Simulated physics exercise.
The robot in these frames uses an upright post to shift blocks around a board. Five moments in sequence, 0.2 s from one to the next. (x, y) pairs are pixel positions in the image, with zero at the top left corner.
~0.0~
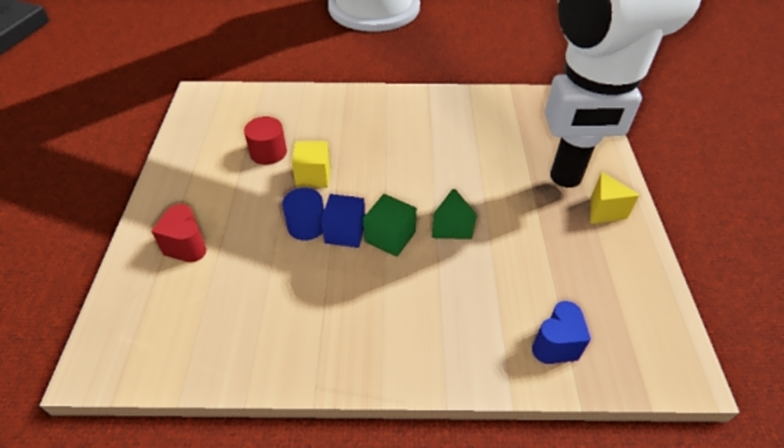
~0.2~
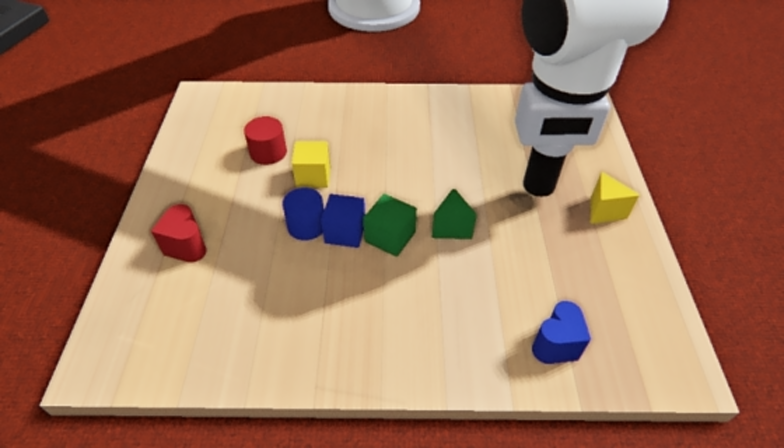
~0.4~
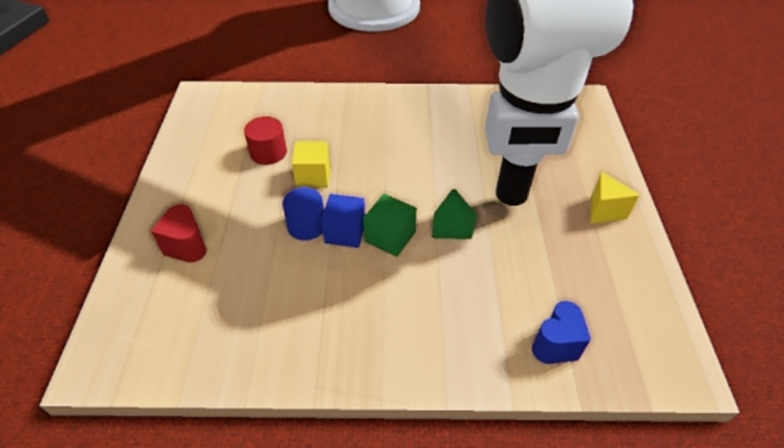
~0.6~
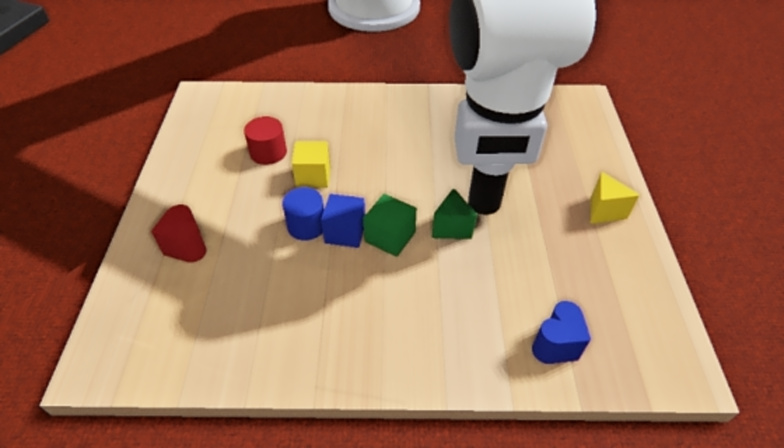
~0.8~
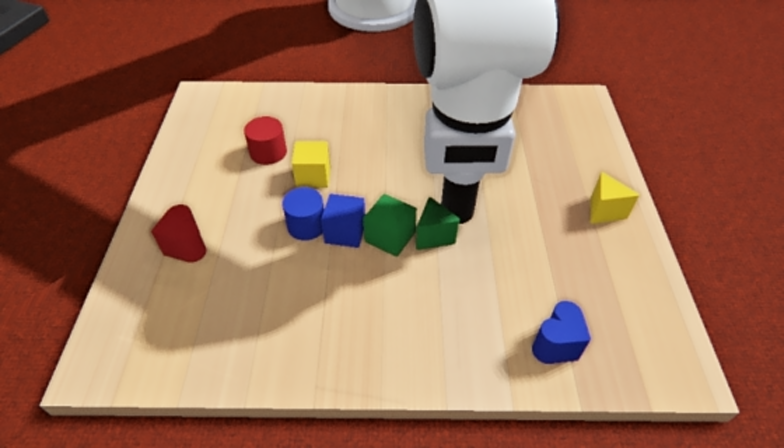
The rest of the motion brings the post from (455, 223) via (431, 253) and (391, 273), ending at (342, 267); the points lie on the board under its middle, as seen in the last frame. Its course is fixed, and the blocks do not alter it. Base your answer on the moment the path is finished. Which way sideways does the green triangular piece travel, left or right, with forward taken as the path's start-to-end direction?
Seen from start to end, it moves left.
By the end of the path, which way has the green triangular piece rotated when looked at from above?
From above, counter-clockwise.
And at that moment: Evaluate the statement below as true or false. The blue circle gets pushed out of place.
That is false.
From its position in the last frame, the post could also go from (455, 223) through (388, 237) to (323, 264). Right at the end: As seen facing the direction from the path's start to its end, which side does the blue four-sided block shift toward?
Right side.
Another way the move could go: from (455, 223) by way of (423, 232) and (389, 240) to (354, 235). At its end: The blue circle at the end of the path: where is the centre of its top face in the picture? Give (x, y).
Its top face will be centred at roughly (239, 198).
On the path given first. One third of the way, post at (431, 243); green triangular piece at (404, 242), turned 20° clockwise.
Two thirds of the way, post at (389, 262); green triangular piece at (359, 262), turned 15° clockwise.
At the end, post at (341, 256); blue circle not moved; green four-sided block not moved; green triangular piece at (325, 269), turned 25° anticlockwise.
